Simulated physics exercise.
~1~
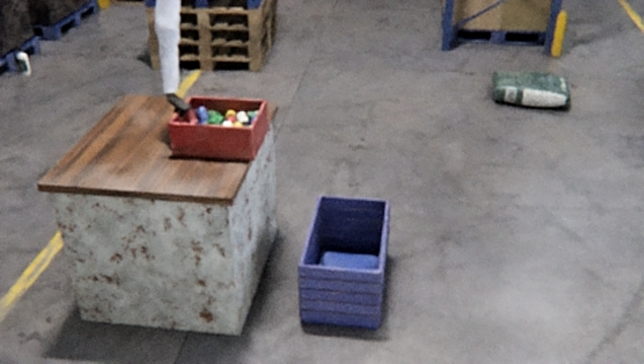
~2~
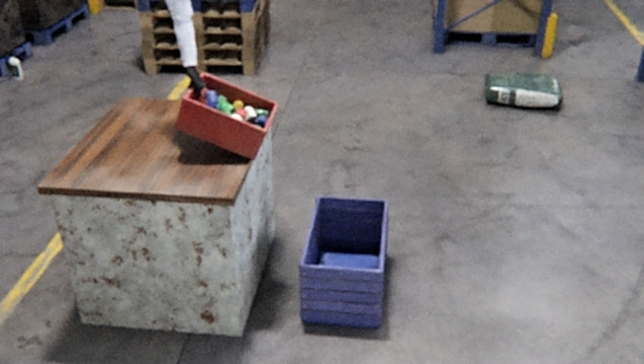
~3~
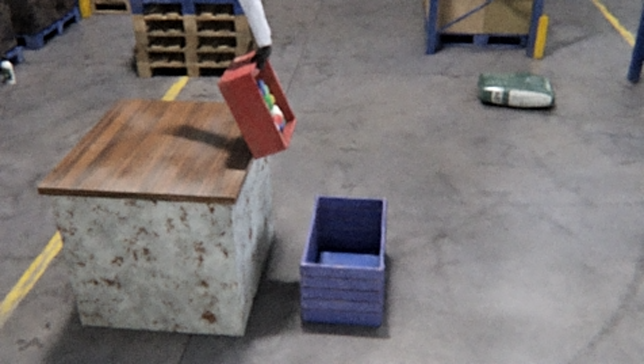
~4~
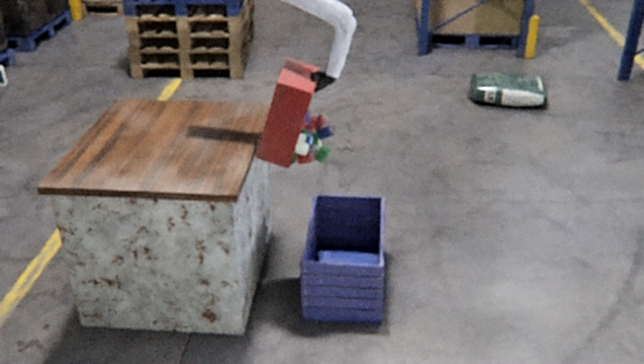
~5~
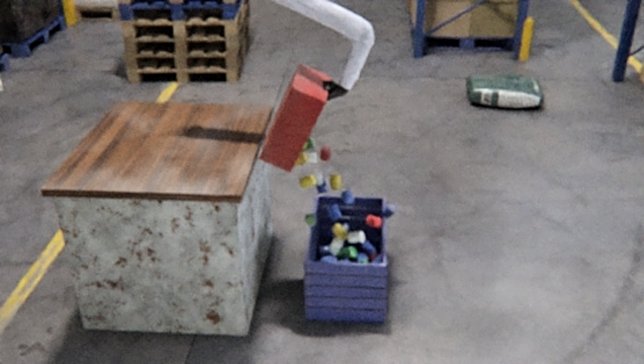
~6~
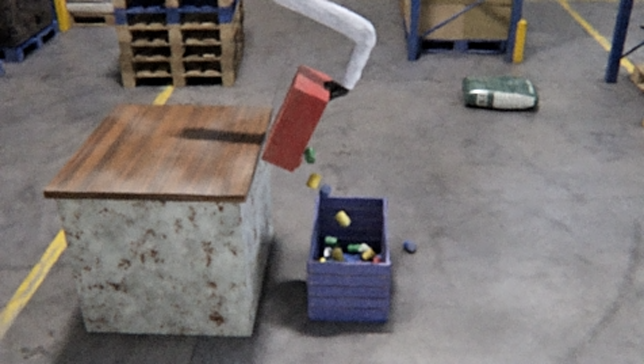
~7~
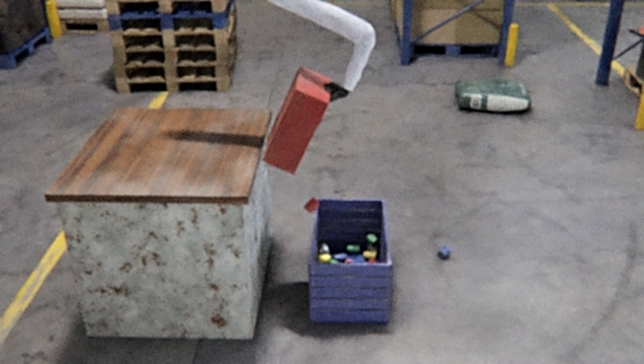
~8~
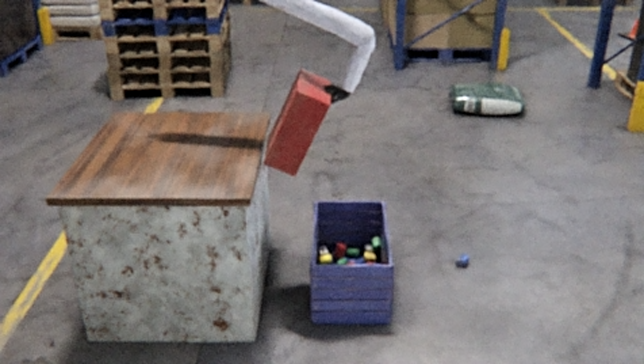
In this clip, a white robotic arm lifts a red crate of small colourful items from a wooden-topped bench, moves it right and tips it over a blue bin; most tumble inside, while one lands on the floor to the right and the crate stays tilted.
